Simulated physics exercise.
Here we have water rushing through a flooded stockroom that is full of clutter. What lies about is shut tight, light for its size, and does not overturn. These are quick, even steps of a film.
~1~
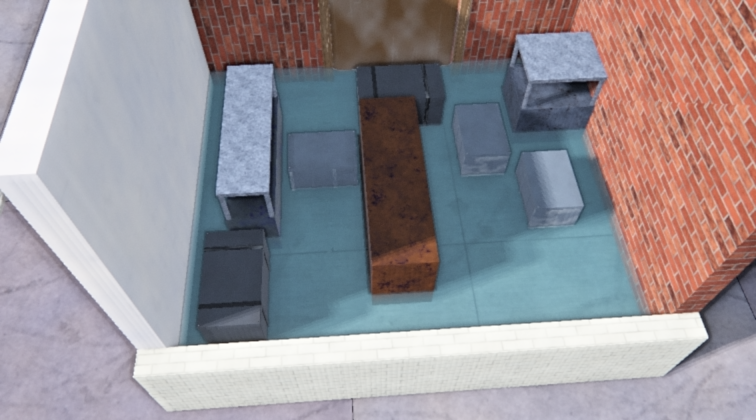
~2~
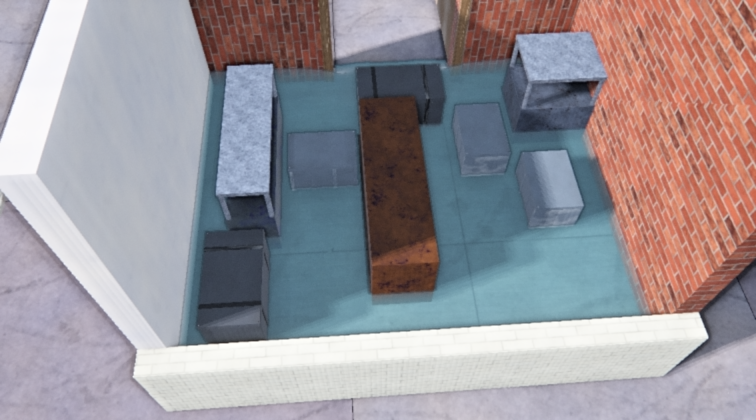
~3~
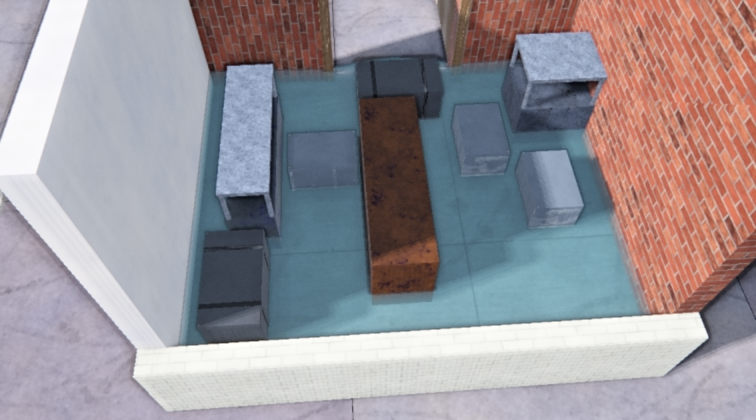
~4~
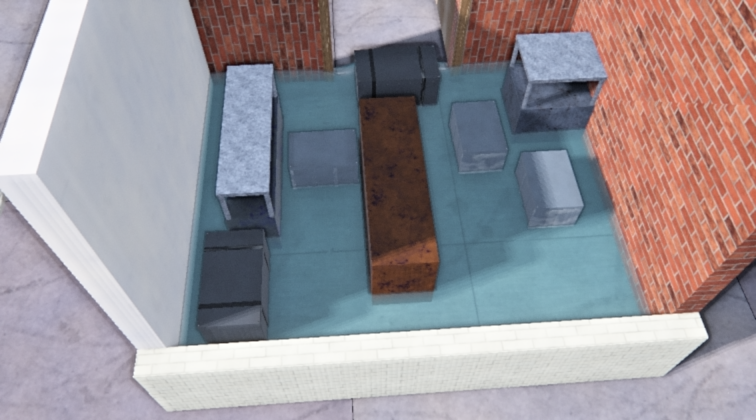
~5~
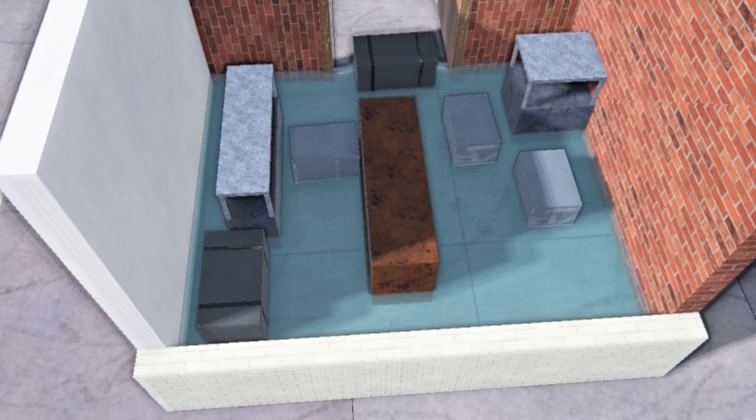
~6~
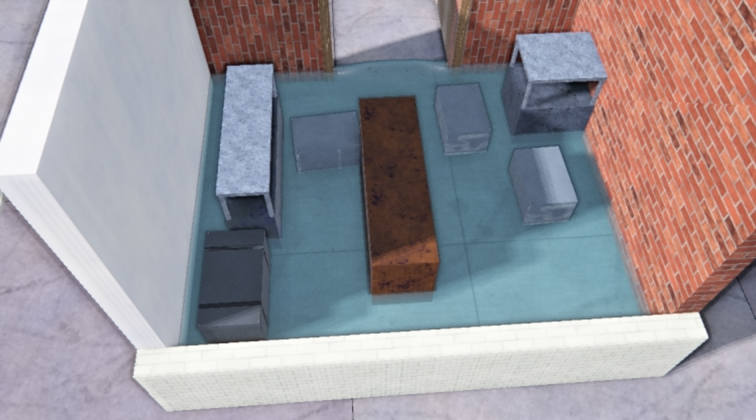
In the video, a door at the back of a flooded brick-walled room disappears, leaving an open doorway; a dark crate drifts out through it, and the grey blocks shift slightly toward the back while a long rusty block stays still.
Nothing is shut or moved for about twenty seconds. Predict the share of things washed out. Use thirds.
It is two thirds or above.
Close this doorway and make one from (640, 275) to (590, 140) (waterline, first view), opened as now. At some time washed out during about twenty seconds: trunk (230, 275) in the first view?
Verdict: Left behind.
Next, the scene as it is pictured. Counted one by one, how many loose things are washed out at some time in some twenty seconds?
The number is 4.
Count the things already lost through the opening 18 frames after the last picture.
4 of them.
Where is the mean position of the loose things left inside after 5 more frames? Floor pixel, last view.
Near (383, 153).
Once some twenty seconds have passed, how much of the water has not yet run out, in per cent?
Close to 30 %.
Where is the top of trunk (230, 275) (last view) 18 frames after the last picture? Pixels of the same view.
At about (268, 268).
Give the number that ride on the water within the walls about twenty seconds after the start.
I count 1.
A moment on, 1 of 5 are out; 4 afloat.
Next, 4 of 5 are out; 1 afloat.
Later, 4 of 5 are out; 1 afloat.
In the end, 4 of 5 are out; 1 afloat.
